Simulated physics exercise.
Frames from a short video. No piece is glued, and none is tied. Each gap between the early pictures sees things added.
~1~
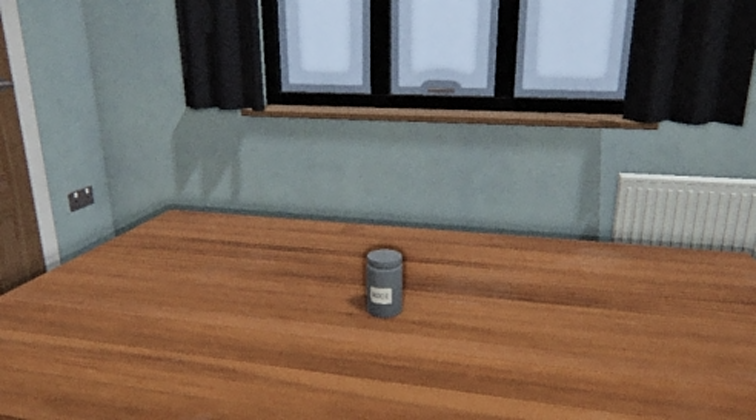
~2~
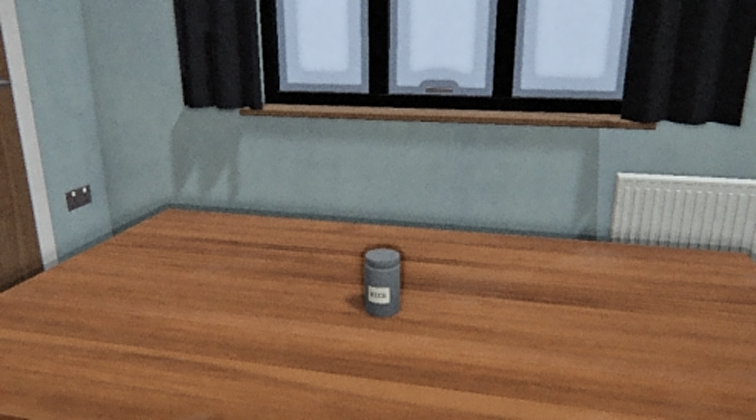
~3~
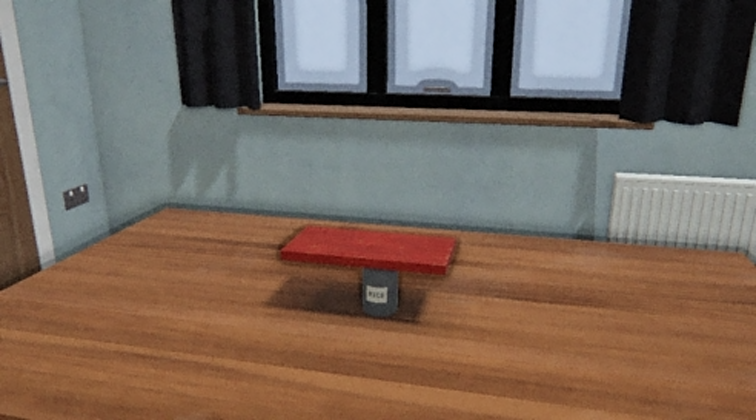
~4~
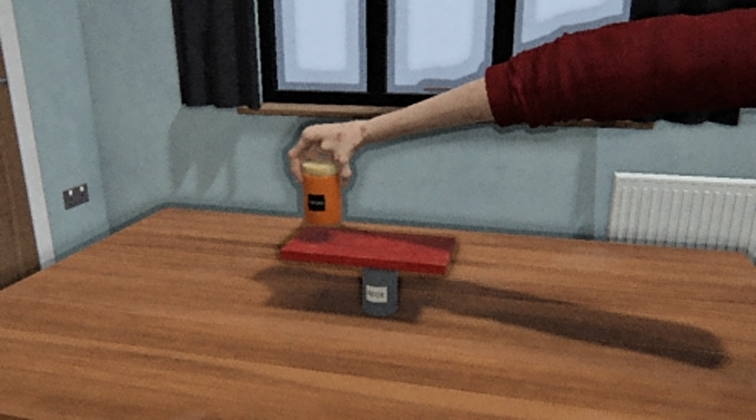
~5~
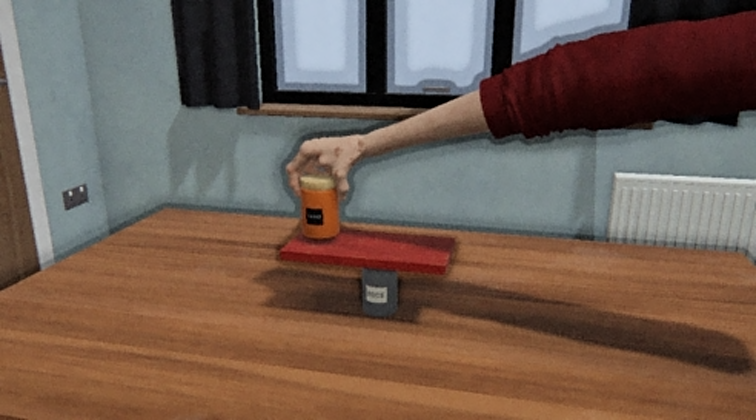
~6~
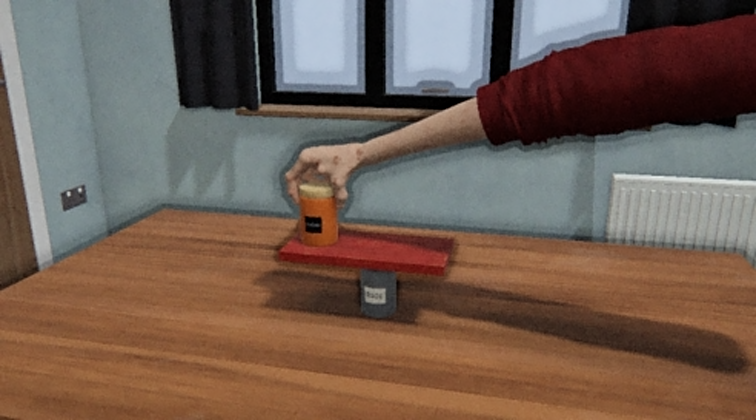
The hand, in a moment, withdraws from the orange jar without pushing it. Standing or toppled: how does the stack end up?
The stack breaks down.
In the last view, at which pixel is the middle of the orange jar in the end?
I'd point to roughly (217, 277).
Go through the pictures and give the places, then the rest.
The last thing is not in view yet, in the first picture.
The last thing is not in view yet, in the second picture.
The last thing is not in view yet; red board (371, 249), in the third picture.
Coming down; orange jar (322, 192); red board (370, 248), in the fourth picture.
Coming down; orange jar (320, 205); red board (370, 249), in the fifth picture.
In place under the hand; orange jar (319, 214); red board (369, 250), in the sixth picture.
Then, 0.40 s later than the last frame, orange jar now fallen; red board tilted by 50°.
Then, 0.50 s later than the last frame, red board tilted by 41°.
Then, 0.70 s later than the last frame, red board now fallen; grey jar moved a little.
When it is over, fallen, red board and orange jar; grey jar as before. End places, in pixels of the last picture, orange jar near (217, 277). The stack gives way.
